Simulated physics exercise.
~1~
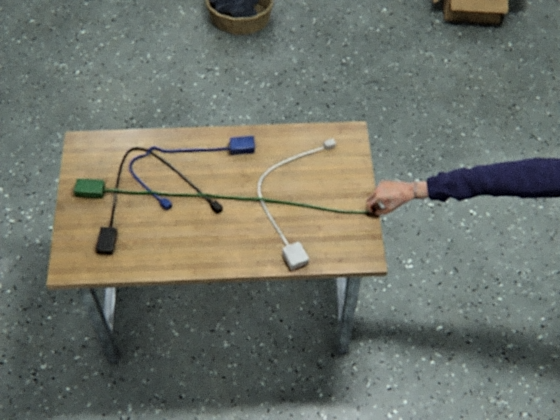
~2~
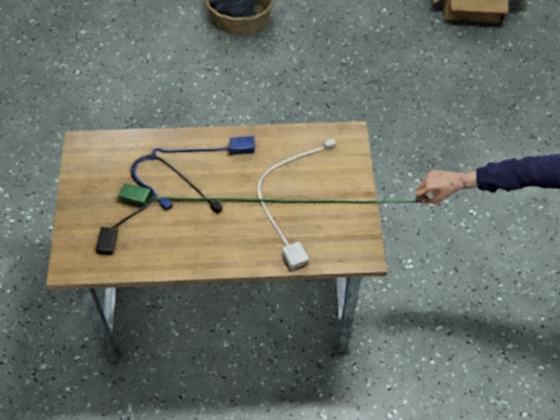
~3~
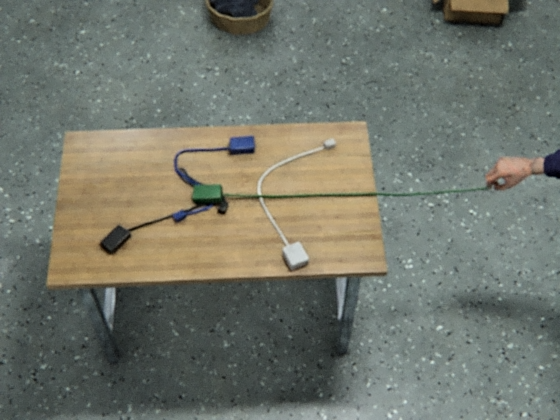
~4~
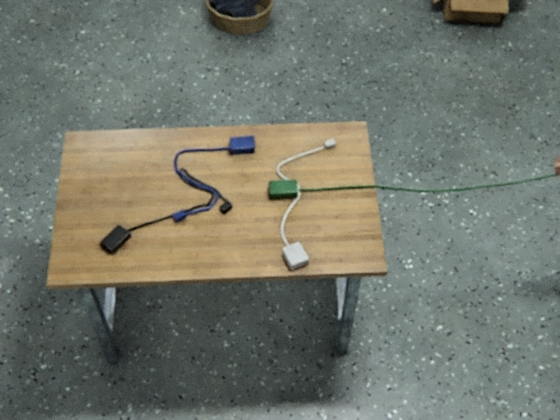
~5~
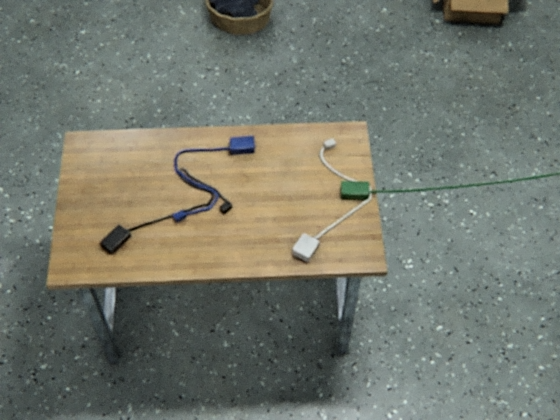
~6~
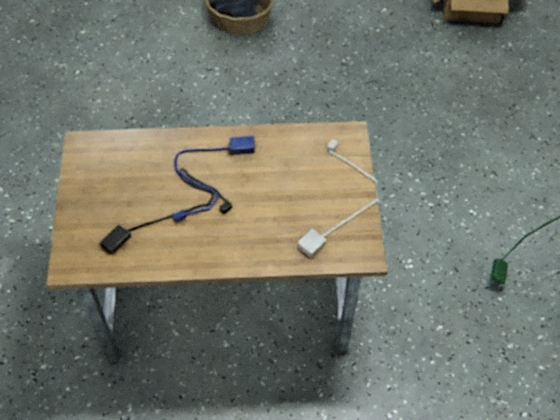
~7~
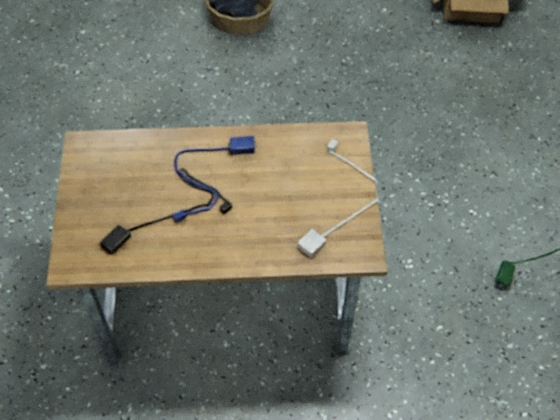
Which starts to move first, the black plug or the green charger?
The green charger starts to move first. The black plug shifts only after the green charger is already sliding to the right.
